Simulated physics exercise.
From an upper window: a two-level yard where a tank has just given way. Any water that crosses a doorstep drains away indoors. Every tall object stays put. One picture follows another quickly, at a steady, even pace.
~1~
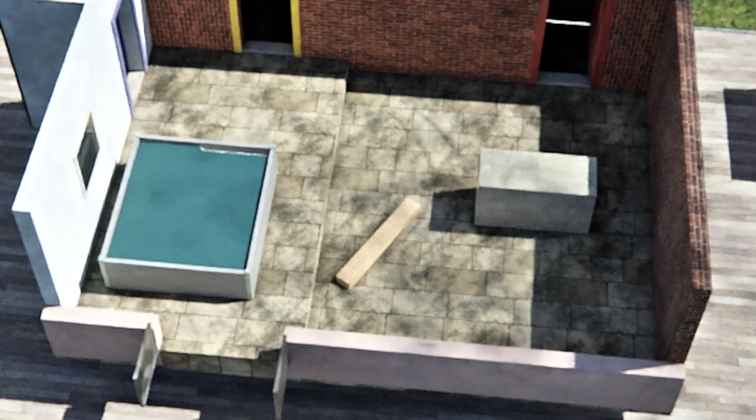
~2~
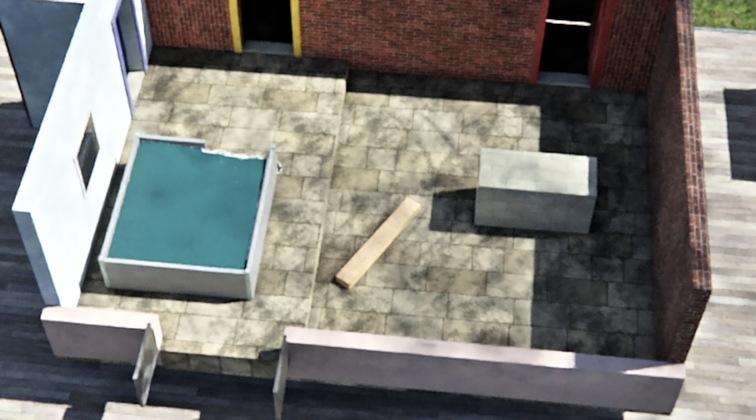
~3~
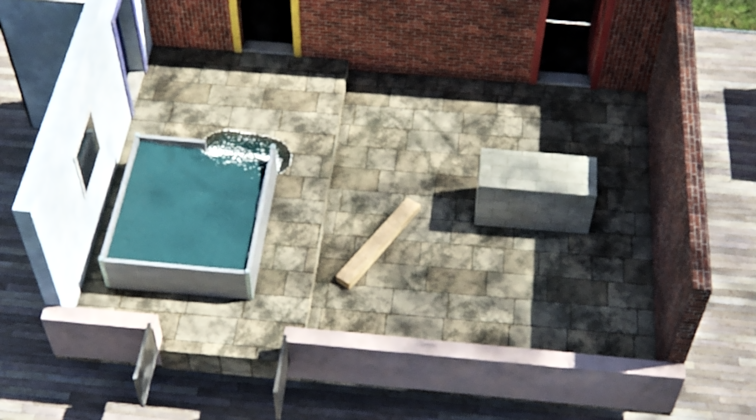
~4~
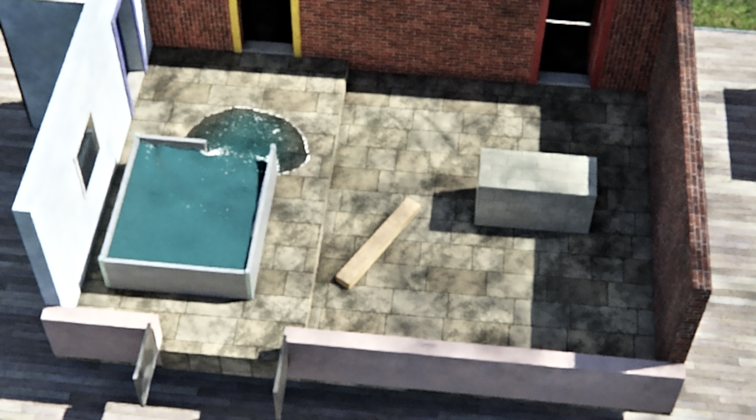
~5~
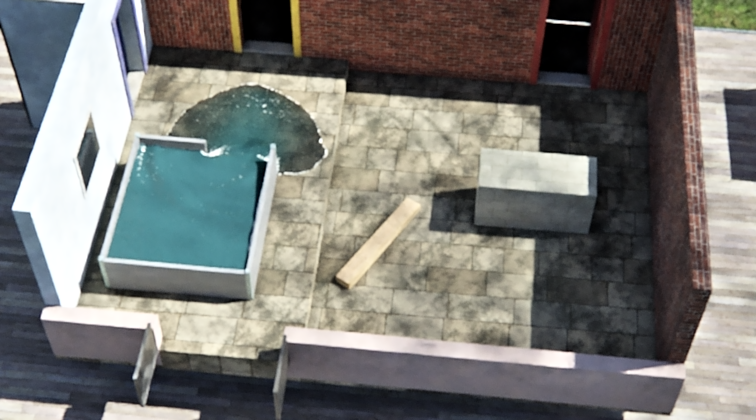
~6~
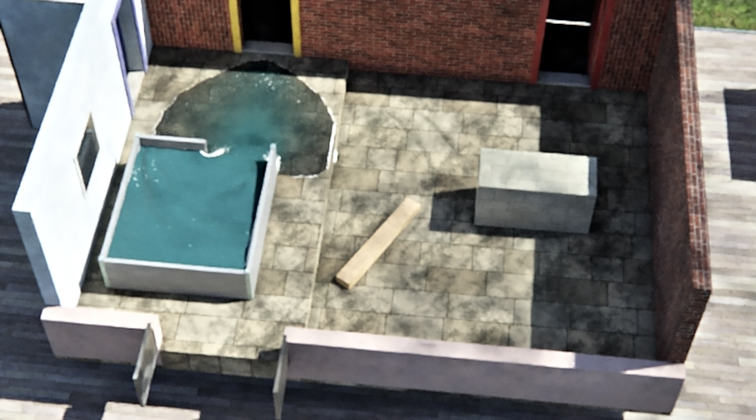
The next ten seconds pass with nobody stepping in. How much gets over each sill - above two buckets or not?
At the blue door, above two buckets. At the red door, not above two buckets. At the yellow door, above two buckets.
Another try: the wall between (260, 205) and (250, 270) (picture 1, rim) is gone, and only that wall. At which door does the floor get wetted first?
The red door.
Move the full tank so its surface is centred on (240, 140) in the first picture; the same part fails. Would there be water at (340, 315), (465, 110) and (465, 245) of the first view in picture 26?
First one stays unwetted, next one gets inundated, last one stays unwetted.
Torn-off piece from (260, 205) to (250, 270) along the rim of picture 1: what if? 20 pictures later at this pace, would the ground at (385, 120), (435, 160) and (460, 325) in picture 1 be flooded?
Respectively: Drenched, drenched and drenched.
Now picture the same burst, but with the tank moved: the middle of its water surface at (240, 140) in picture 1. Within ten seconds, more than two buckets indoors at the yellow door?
So the yellow door crosses the line, if you ask me.
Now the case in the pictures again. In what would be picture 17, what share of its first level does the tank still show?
Roughly 64 %.
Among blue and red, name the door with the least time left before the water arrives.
The blue-painted one.
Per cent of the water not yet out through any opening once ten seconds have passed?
My figure is close to 80 percent.
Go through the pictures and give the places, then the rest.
Still water in the tank at (191, 205), in the first picture.
Water pours out on the tank's far side and has run to a hidden place, in the second picture.
Water pours out on the tank's far side and has run to (217, 136), in the third picture.
The front is at (234, 112), out from the gap on the tank's far side, in the fourth picture.
The front is at (247, 88), out from the gap on the tank's far side, in the fifth picture.
The front is at (252, 65), out from the gap on the tank's far side, in the sixth picture.
A moment on, water covers 20 % of the floor; the blue door wet at the sill, nothing in, the red door not reached, the yellow door over two buckets in.
Next, water covers 25 % of the floor; the blue door wet at the sill, nothing in, the red door not reached, the yellow door far over two buckets in.
Then, water covers 35 % of the floor; the blue door under two buckets in, the red door wet at the sill, nothing in, the yellow door far over two buckets in.
Later, water covers 55 % of the floor; the blue door over two buckets in, the red door wet at the sill, nothing in, the yellow door far over two buckets in.
In the end, water covers 80 % of the floor; the blue door over two buckets in, the red door wet at the sill, nothing in, the yellow door far over two buckets in.
